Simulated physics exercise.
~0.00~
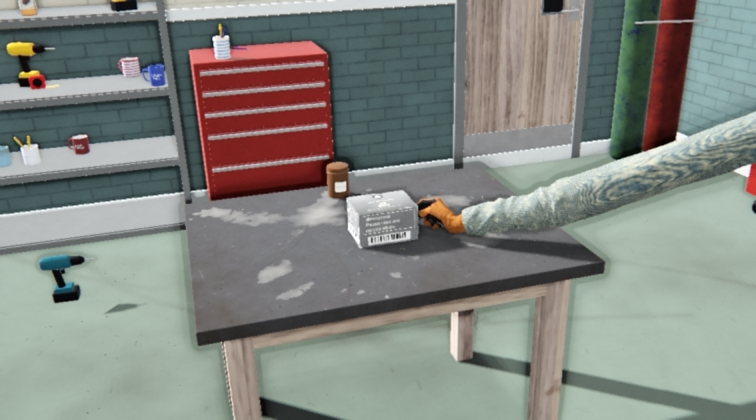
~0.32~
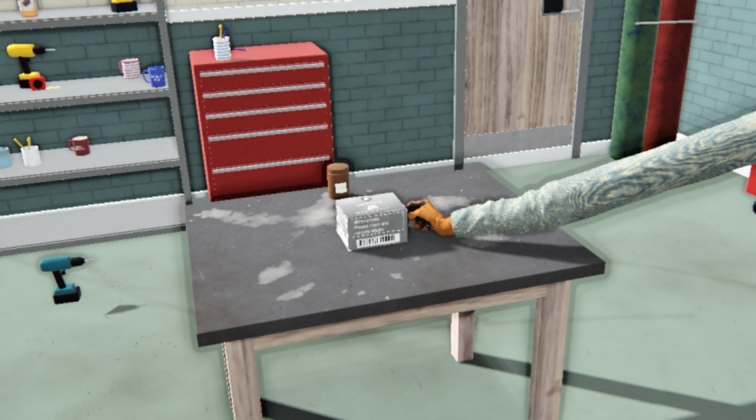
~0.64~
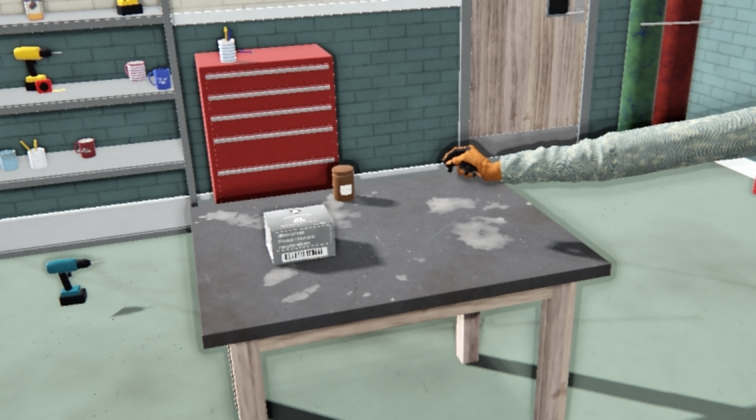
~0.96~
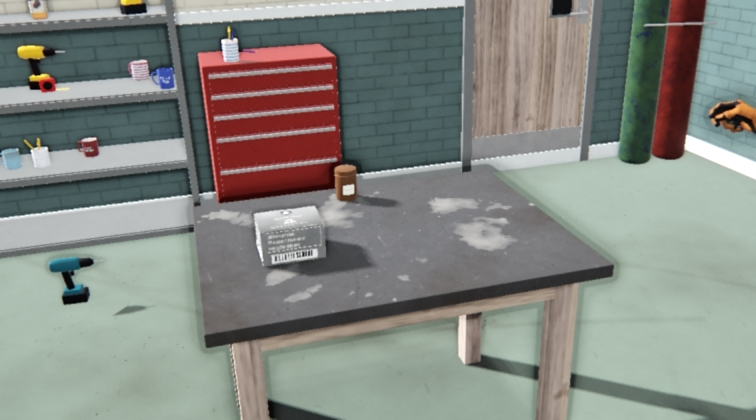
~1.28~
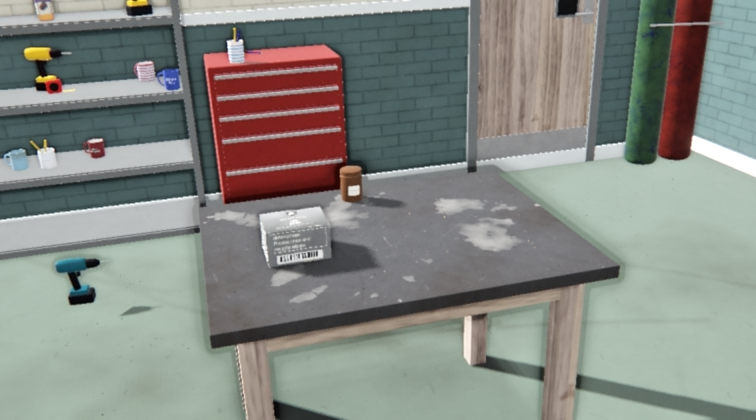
A grey box slides left as a gloved hand pushes and releases it, staying on the table.
